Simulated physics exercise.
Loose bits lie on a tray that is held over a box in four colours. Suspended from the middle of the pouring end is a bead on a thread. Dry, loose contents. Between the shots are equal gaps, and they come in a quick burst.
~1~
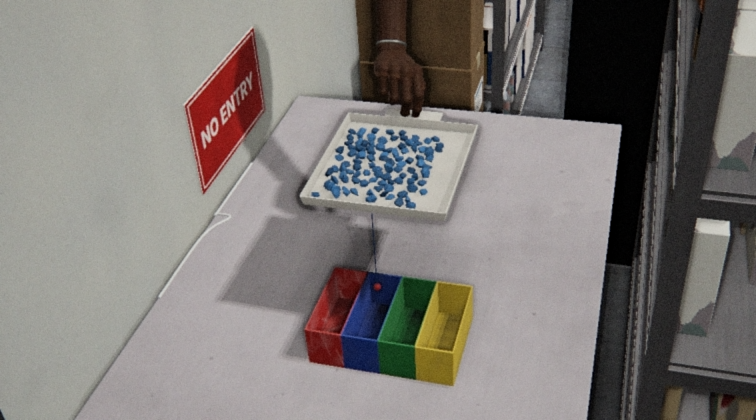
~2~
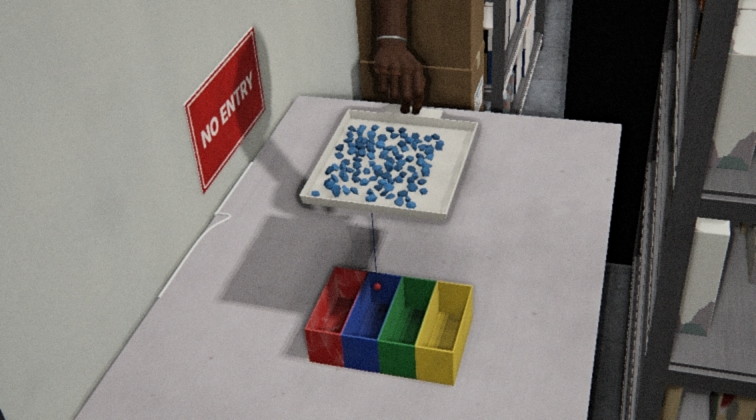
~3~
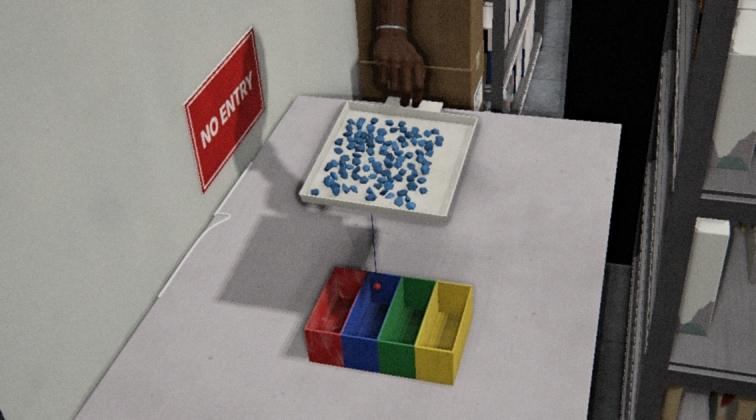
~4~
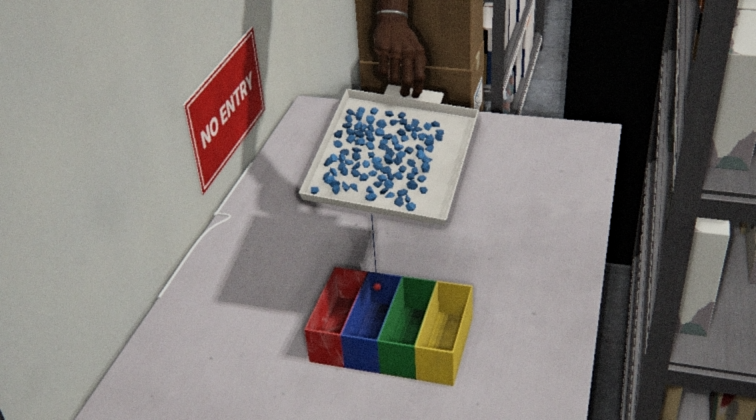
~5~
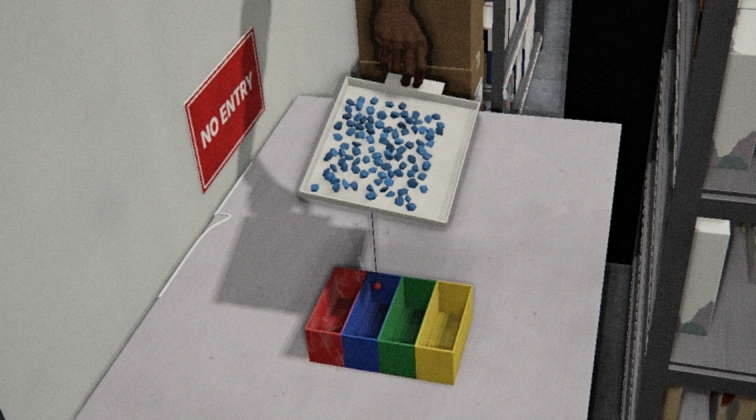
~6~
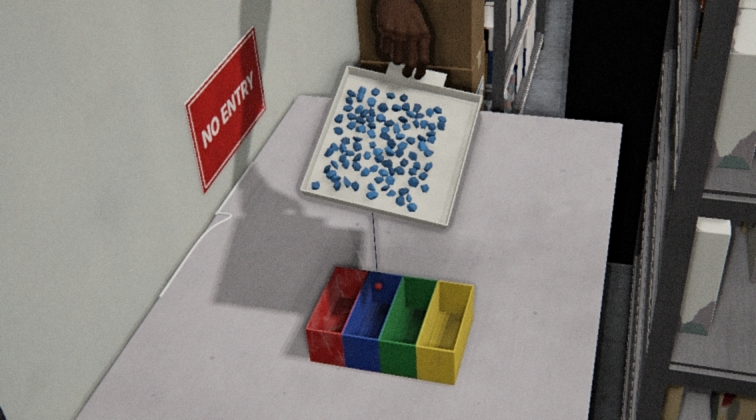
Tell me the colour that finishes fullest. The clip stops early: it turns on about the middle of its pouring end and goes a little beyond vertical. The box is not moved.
It's yellow.
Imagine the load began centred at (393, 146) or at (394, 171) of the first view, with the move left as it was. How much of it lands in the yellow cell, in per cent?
First try 50 %, second try 50 %.
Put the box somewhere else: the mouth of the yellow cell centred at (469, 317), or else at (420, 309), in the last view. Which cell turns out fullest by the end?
For the first position it is that green cell, and for the second it is the yellow cell.
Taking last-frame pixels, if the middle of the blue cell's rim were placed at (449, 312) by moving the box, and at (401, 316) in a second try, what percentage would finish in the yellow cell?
About 0 per cent, then about 10 per cent.
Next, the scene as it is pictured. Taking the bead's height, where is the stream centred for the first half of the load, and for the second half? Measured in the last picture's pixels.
Near (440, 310) to start, and near (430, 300) afterwards.
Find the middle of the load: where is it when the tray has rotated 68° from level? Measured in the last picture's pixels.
Somewhere near pixel (413, 204).
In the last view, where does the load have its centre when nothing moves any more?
I'd put the middle somewhere around (434, 343).
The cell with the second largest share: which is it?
Second best is the green one.
Just after the last frame, tray tipped steeply; almost all on the tray; about a tenth falling or outside the box.
A moment on, tray tipped past a quarter turn; roughly a quarter on the tray; roughly a third in the yellow cell; roughly a quarter in the green cell; just a few in the blue cell; roughly a quarter falling or outside the box.
Further on, tray tipped past a quarter turn; roughly half in the yellow cell; roughly a third in the green cell; about a tenth in the blue cell; about a tenth falling or outside the box.
When it is over, tray tipped past a quarter turn; roughly half in the yellow cell; roughly a third in the green cell; about a tenth in the blue cell; not one in the red cell; about a tenth outside the box.
